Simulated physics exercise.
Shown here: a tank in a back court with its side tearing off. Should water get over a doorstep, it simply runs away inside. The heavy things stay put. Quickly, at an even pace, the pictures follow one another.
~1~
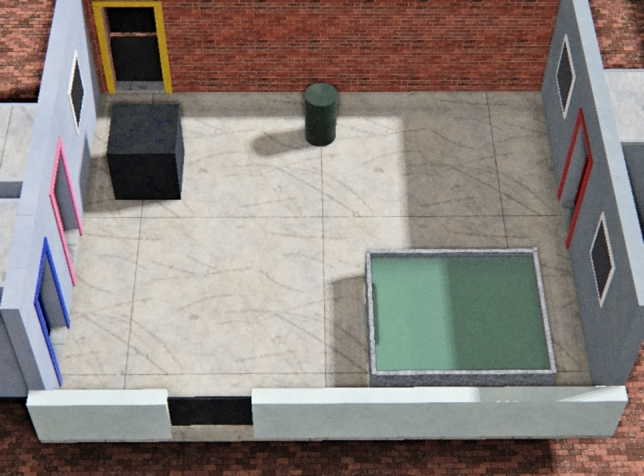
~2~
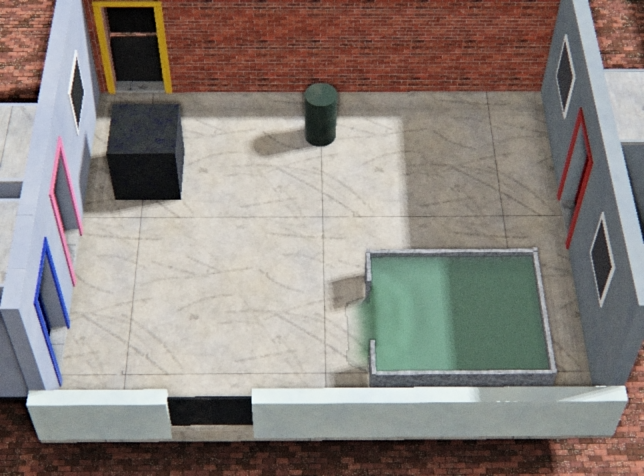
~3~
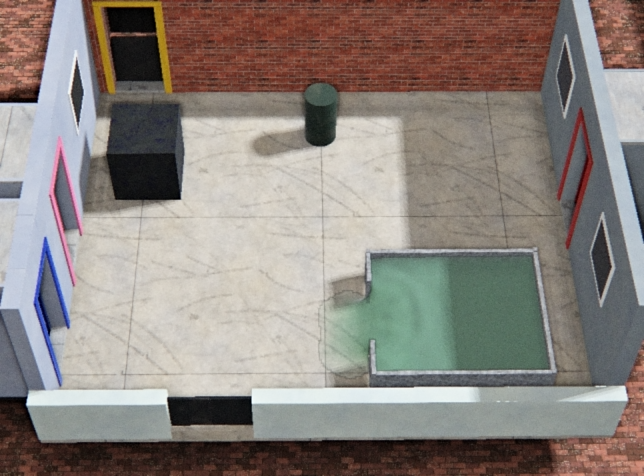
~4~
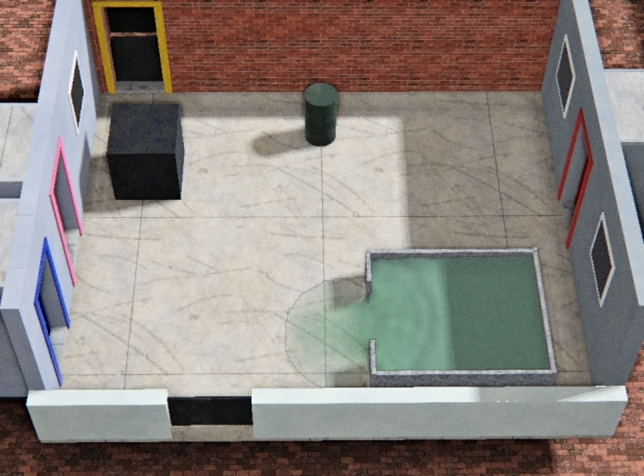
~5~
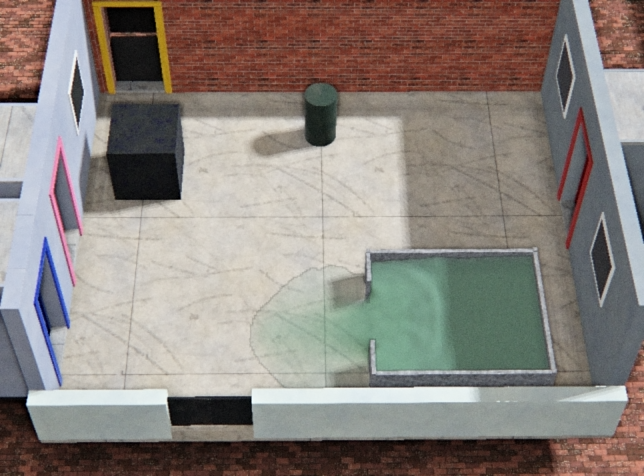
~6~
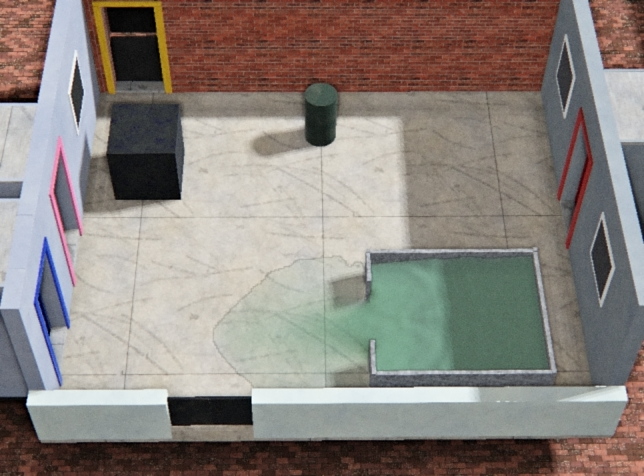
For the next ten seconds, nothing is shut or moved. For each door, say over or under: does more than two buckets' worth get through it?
Pink door: Under, red door: Under, yellow door: Over, blue door: Over.
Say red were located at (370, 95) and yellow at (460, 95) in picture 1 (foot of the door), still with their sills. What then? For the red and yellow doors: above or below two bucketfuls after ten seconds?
Going through them, I find the red door escapes flooding and the yellow door escapes flooding.
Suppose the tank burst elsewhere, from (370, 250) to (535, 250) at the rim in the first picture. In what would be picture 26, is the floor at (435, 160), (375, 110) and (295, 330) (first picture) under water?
Sequence: Wetted / wetted / spared.
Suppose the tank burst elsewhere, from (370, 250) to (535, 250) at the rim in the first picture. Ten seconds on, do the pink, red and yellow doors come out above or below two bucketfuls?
The pink door falls short; the red door exceeds the mark; the yellow door exceeds the mark.
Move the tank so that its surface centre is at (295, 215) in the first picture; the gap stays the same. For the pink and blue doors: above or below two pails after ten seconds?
Pink: Above the mark; blue: Above the mark.
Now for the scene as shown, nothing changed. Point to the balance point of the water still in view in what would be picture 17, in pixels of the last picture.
Around pixel (375, 336) of the last picture.
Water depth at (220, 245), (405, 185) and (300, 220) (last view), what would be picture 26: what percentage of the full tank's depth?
My figures are about 4, 0 and 2 percent.
A moment on, water covers 25 % of the floor; the pink door not reached, the red door not reached, the yellow door not reached, the blue door not reached.
Next, water covers 35 % of the floor; the pink door wet at the sill, nothing in, the red door not reached, the yellow door not reached, the blue door under two buckets in.
Then, water covers 40 % of the floor; the pink door wet at the sill, nothing in, the red door not reached, the yellow door not reached, the blue door far over two buckets in.
Later, water covers 50 % of the floor; the pink door wet at the sill, nothing in, the red door not reached, the yellow door under two buckets in, the blue door far over two buckets in.
In the end, water covers 80 % of the floor; the pink door wet at the sill, nothing in, the red door not reached, the yellow door over two buckets in, the blue door far over two buckets in.
